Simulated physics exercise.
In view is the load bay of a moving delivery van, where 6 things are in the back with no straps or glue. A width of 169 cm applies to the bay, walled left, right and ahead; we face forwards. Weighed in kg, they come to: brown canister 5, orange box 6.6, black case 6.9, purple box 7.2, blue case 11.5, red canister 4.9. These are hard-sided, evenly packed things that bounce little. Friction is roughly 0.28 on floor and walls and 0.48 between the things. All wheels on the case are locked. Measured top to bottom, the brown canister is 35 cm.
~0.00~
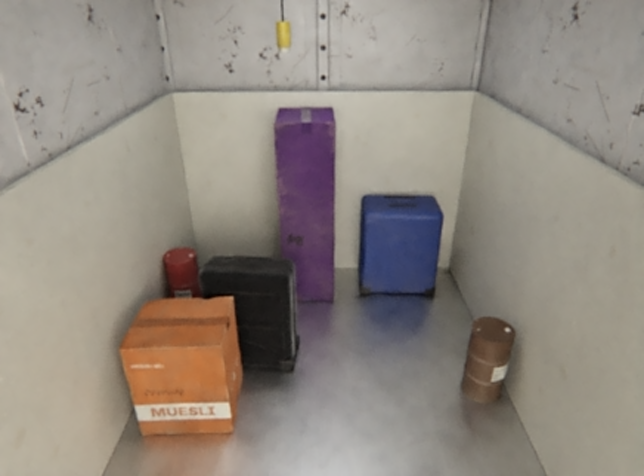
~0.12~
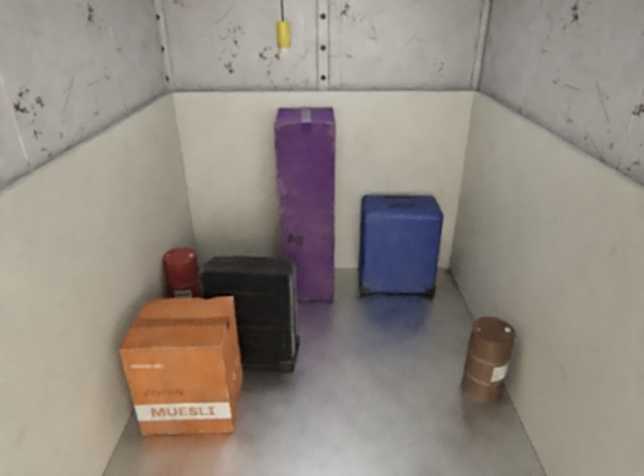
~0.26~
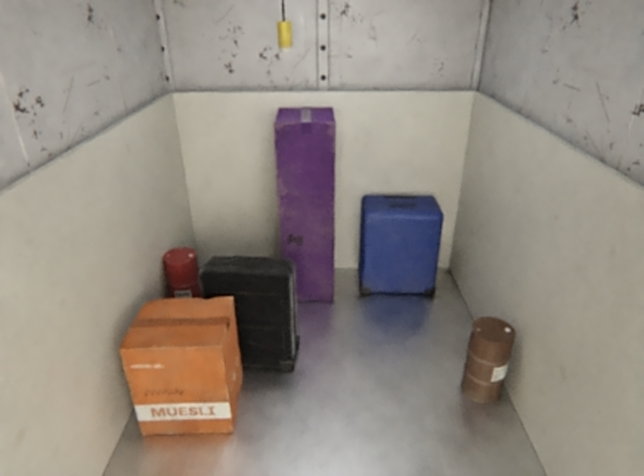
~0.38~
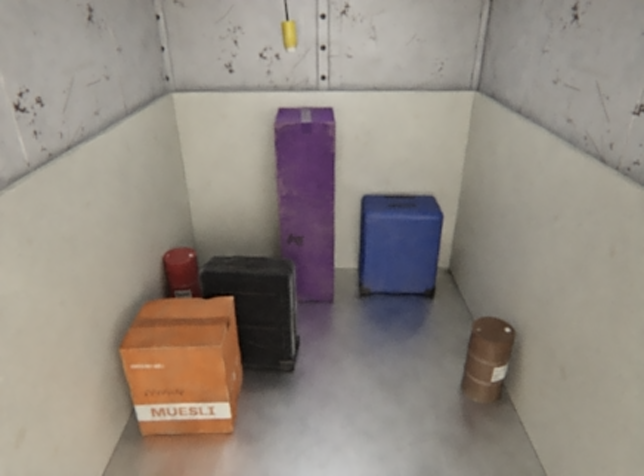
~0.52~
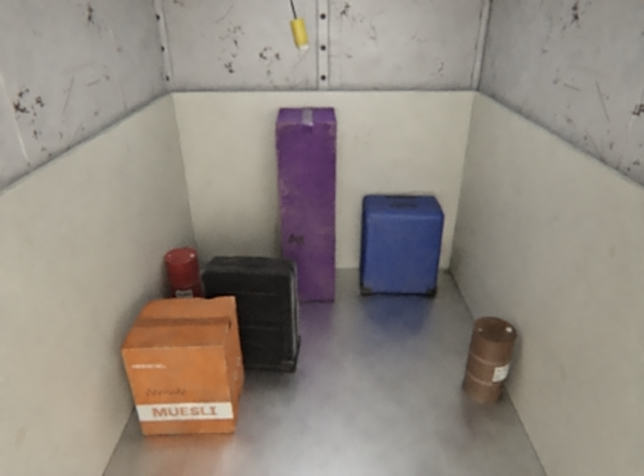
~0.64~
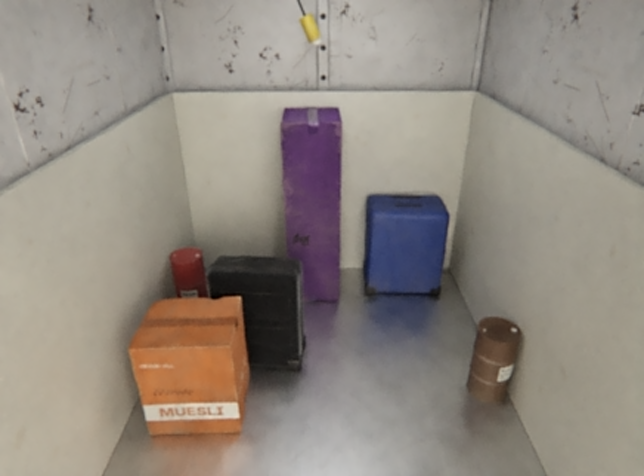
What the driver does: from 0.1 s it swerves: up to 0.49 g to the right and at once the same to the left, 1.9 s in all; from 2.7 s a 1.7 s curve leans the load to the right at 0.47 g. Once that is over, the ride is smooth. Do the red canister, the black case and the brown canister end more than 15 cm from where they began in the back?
The red canister ends elsewhere, the black case ends elsewhere, the brown canister keeps its place.
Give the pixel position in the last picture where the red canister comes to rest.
At pixel (464, 290) or so, give or take.
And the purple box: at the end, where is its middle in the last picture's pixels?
Rest position, about (364, 208) px.
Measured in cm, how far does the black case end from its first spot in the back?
Roughly 98 cm.
After 1.74 s, push 0.27 g left; black case moved 8 cm near (269, 312); red canister moved 8 cm near (200, 289); brown canister moved 7 cm near (472, 360).
After 3.34 s, push 0.47 g right; black case moved 19 cm near (290, 312); red canister moved 18 cm near (219, 289); brown canister moved 3 cm near (493, 360).
After 3.84 s, push 0.47 g right; red canister moved 83 cm near (337, 288); black case moved 84 cm near (426, 311); brown canister moved 3 cm near (493, 360).
In the end (5.0 s), not toppled but over 15 cm from the start, orange box, black case, purple box, blue case and red canister; the last one under 15 cm from the start. In the last view, red canister near (464, 290), black case near (455, 312).
